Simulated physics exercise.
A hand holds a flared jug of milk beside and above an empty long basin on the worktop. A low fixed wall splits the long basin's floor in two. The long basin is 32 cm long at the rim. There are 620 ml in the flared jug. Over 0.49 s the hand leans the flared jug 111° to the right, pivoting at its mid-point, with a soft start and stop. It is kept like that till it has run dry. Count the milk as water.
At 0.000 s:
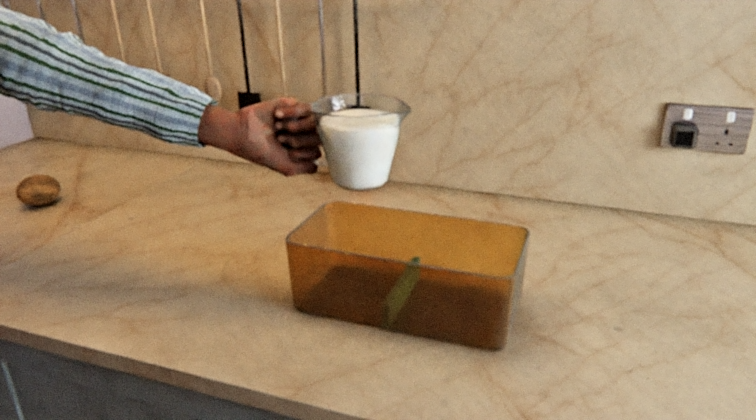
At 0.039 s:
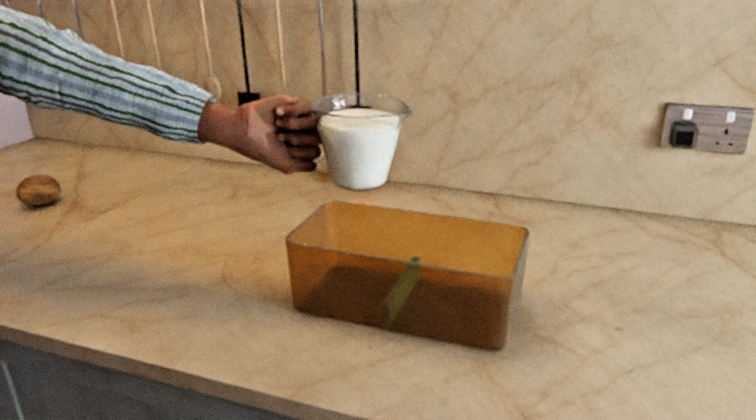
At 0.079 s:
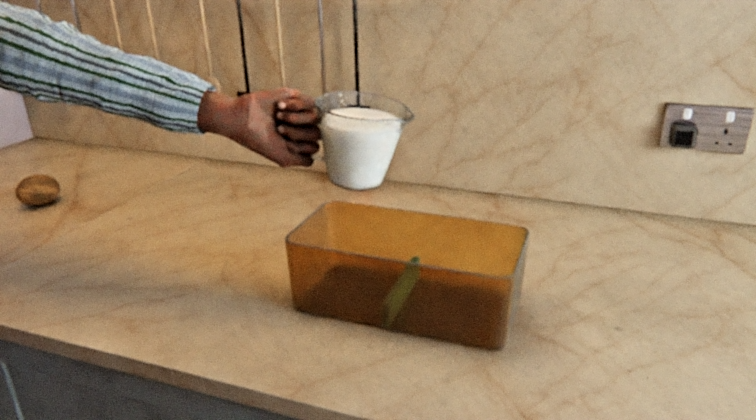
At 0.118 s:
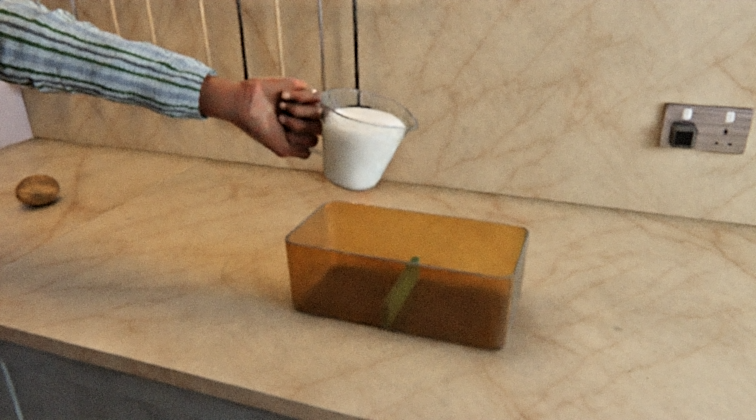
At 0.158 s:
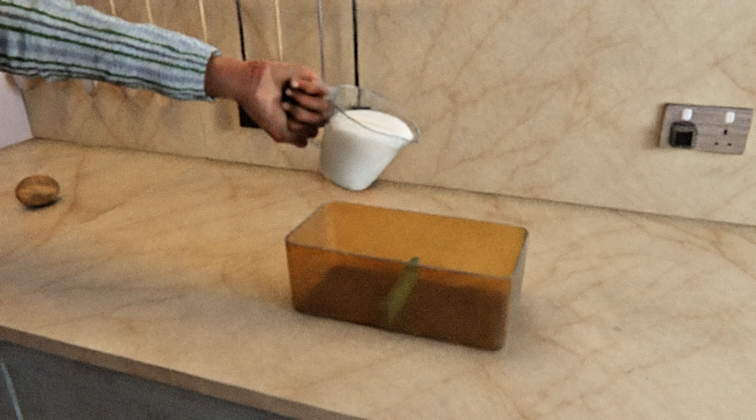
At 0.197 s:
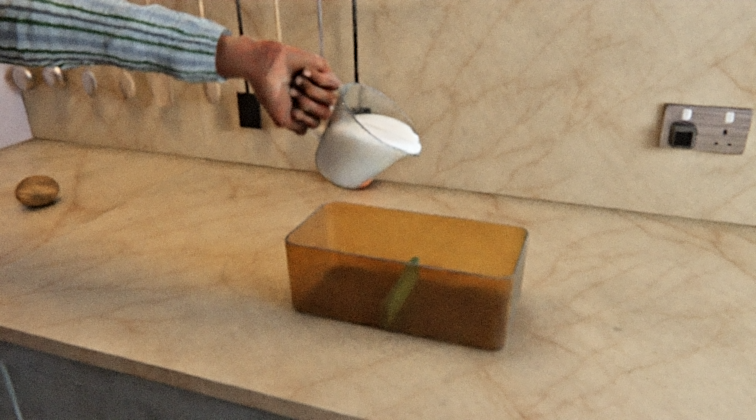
Hand in a striped sleeve tilting a clear jug of milk to the right above an orange basin on a worktop.
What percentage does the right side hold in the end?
About 88 per cent.
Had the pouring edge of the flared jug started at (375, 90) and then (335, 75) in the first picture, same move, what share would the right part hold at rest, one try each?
First 50, then 15 per cent.
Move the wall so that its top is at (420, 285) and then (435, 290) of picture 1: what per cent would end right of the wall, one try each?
In turn about 70 and 35 per cent.
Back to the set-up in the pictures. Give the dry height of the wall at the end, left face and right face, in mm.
Left about 34 mm, right about 14 mm.
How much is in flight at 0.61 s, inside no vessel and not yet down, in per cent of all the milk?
About 12 per cent.
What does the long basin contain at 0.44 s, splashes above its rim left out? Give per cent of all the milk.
Some 44 per cent.
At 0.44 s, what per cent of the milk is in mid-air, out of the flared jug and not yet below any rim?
Some 26 per cent.
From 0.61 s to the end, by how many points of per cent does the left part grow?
Some 4 per cent.
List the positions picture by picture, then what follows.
Tilt 0°; pouring edge (410, 111); surface from (324, 115) to (399, 122); the long basin's rim runs from (307, 221) to (523, 253); the wall's top is at (403, 280), in the first picture.
Tilt 2°; pouring edge (411, 112); surface from (324, 115) to (400, 122), in the second picture.
Tilt 7°; pouring edge (414, 118); surface from (326, 112) to (401, 125), in the third picture.
Tilt 15°; pouring edge (417, 127); surface from (330, 111) to (405, 129), in the fourth picture.
Tilt 26°; pouring edge (420, 140); surface from (333, 115) to (412, 134), in the fifth picture.
Tilt 39°; pouring edge (421, 154); surface from (330, 127) to (418, 145); 1 per cent is over the edge, in the sixth picture.
After 0.44 s the tilt is 108° and 30 per cent is still to pour, 0 is left of the wall and 45 right of it.
After 0.61 s the tilt is 111° and 2 per cent is still to pour, 3 is left of the wall and 83 right of it.
After 0.79 s the tilt is 111° and 0 per cent is still to pour, 7 is left of the wall and 88 right of it.
After 0.99 s the tilt is 111° and 0 per cent is still to pour, 7 is left of the wall and 88 right of it.
In the end 7 per cent lies left of the wall, 88 right of it and 5 outside.
